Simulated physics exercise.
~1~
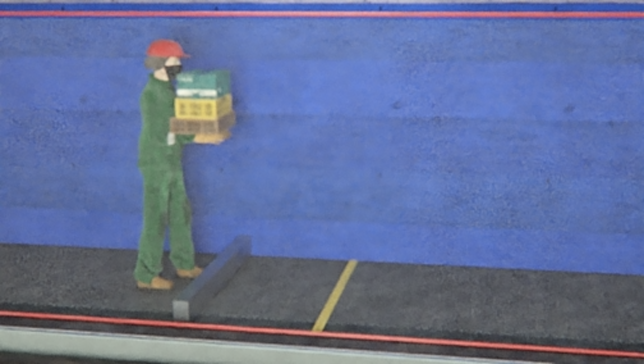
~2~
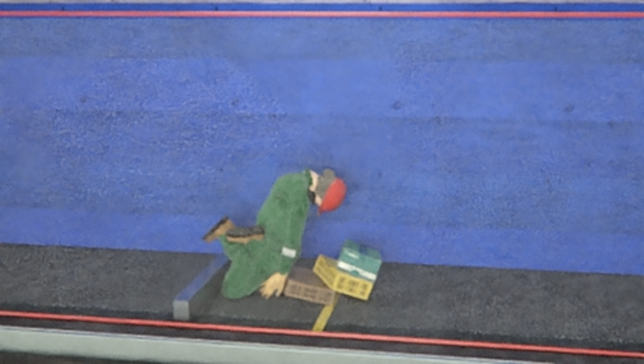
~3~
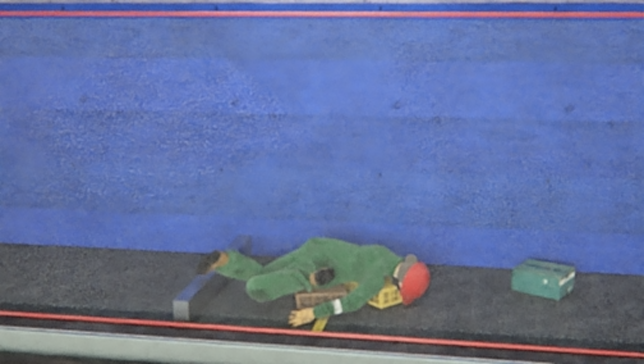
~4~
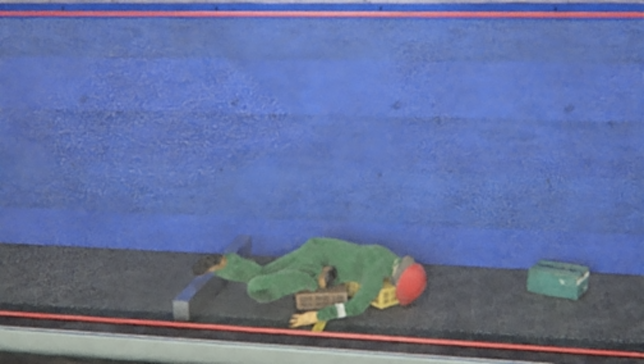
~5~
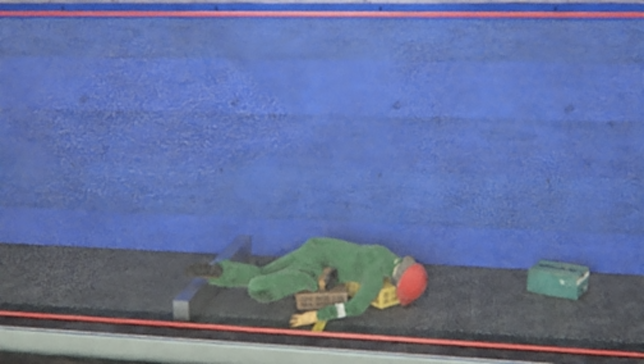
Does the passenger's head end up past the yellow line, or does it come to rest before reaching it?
The passenger's head ends up past the yellow line, resting on the floor to the right of it.
